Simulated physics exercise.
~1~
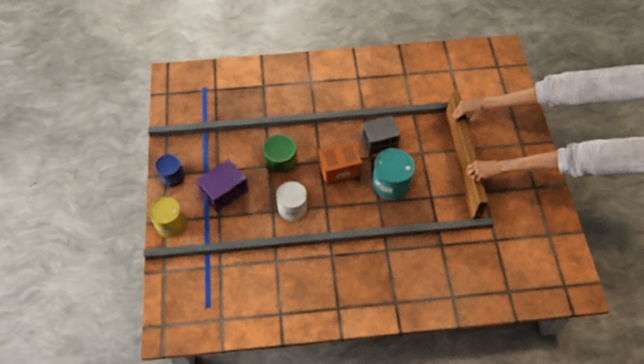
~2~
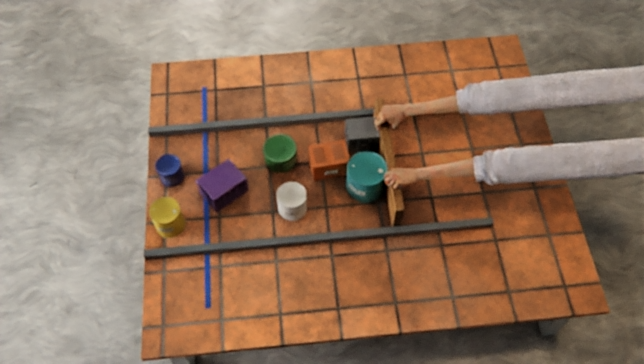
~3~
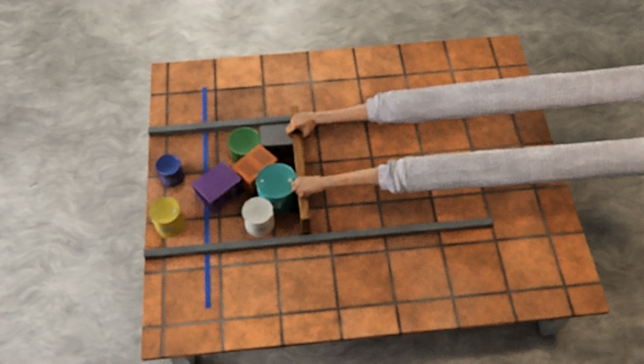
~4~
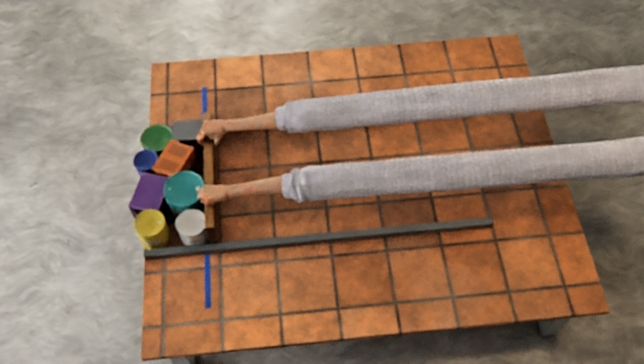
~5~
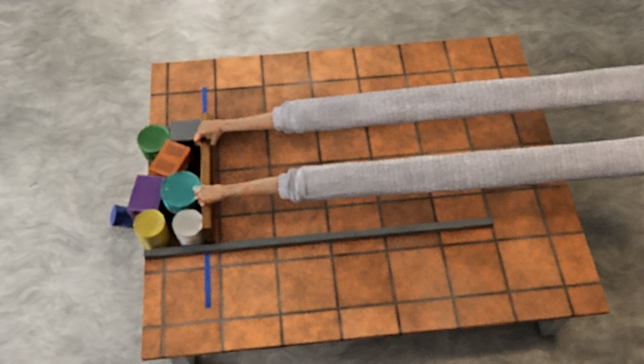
The clip opens on a tiled deck seen from above, where two hands in pale sleeves hold an upright plank between dark rails, to the right of a loose scatter of colourful boxes and round containers. The hands push the plank left, and it gathers the turquoise canister, grey crate and orange tote. Farther along, the green pail, a white container and the purple crate join the cluster. The plank reaches the blue tape line, with everything packed tightly against the left edge. There it stops, while the small blue pail tips over the edge and the others stay on the deck.
